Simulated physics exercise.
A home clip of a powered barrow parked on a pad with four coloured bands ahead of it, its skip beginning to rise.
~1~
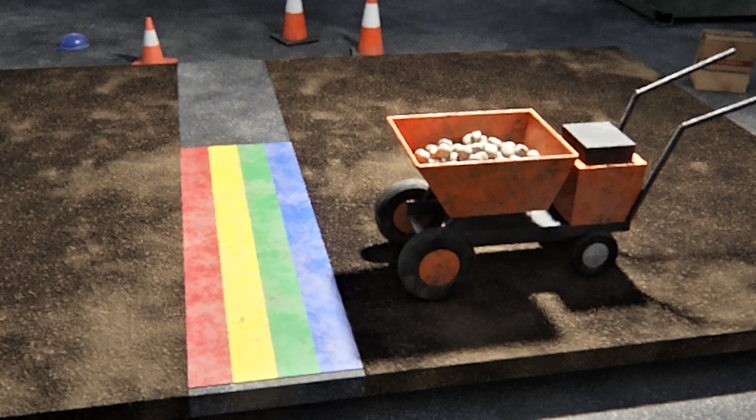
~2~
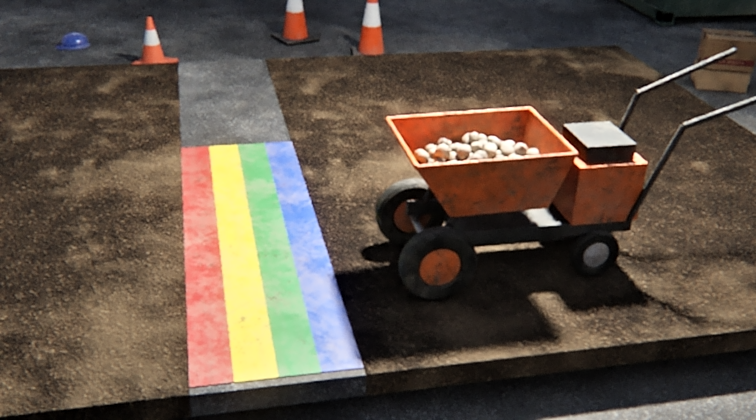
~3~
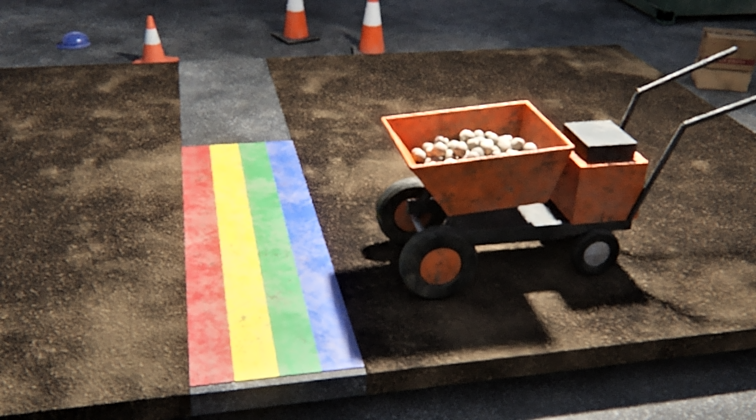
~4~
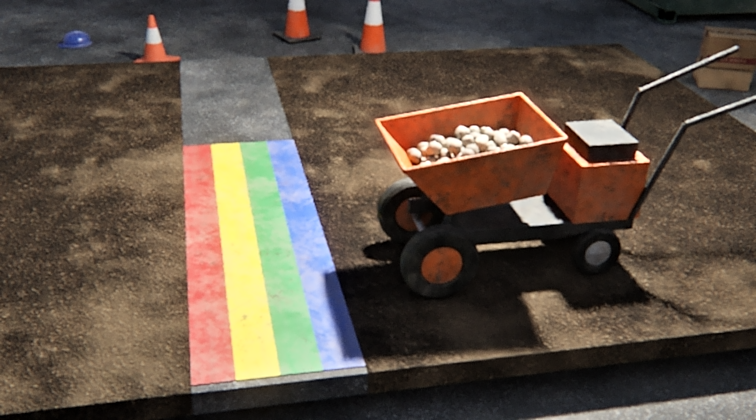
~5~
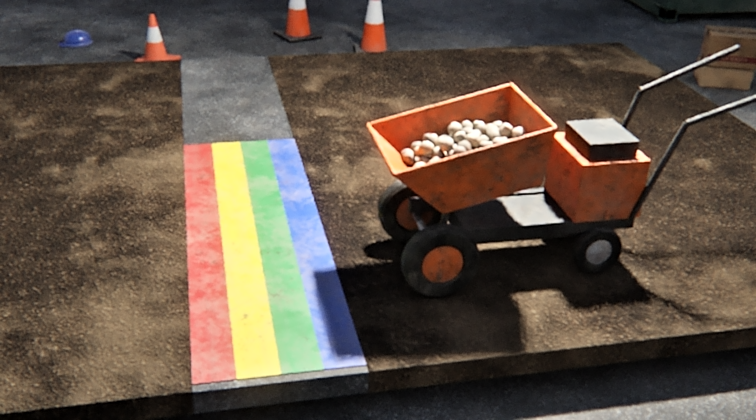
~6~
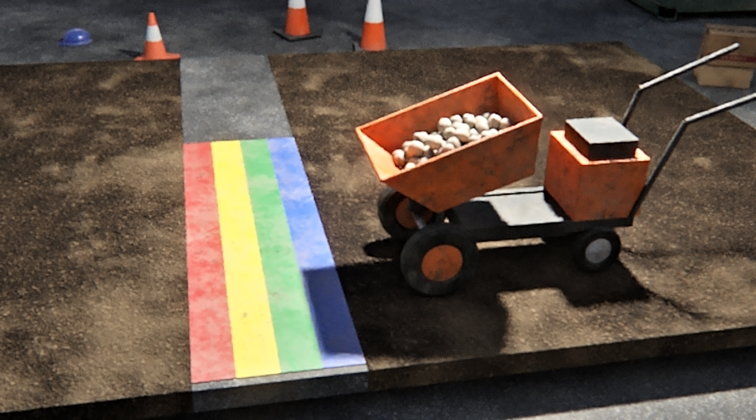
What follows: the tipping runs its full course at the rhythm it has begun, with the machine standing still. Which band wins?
The green one gets the largest share.
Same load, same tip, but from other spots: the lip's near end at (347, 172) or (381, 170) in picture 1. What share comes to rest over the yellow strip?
In turn 20 and 30 in a hundred.
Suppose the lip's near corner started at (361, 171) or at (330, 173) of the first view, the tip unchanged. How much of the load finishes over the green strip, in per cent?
The first gives 10 %, the second 0 %.
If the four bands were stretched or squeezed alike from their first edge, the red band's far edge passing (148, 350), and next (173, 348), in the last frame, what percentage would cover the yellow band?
Roughly 20 per cent, and 20 per cent.
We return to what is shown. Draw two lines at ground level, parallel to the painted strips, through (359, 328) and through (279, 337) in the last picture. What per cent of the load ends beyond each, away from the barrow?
Roughly 100 per cent, and 50 per cent.
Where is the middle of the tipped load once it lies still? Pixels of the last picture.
At about (265, 272).
Soon, skip tipped steeply; all in the skip.
A while on, skip tipped right over; most in the skip; a stray few over the blue strip; a small part over the green strip; a stray few falling.
Towards the end, skip tipped right over; about a quarter in the skip; a small part over the blue strip; about a third over the green strip; about a quarter over the yellow strip; a small part over the red strip; a stray few off the paint.
Finally, skip tipped right over; a small part over the blue strip; about a third over the green strip; about a quarter over the yellow strip; a small part over the red strip; a small part off the paint.
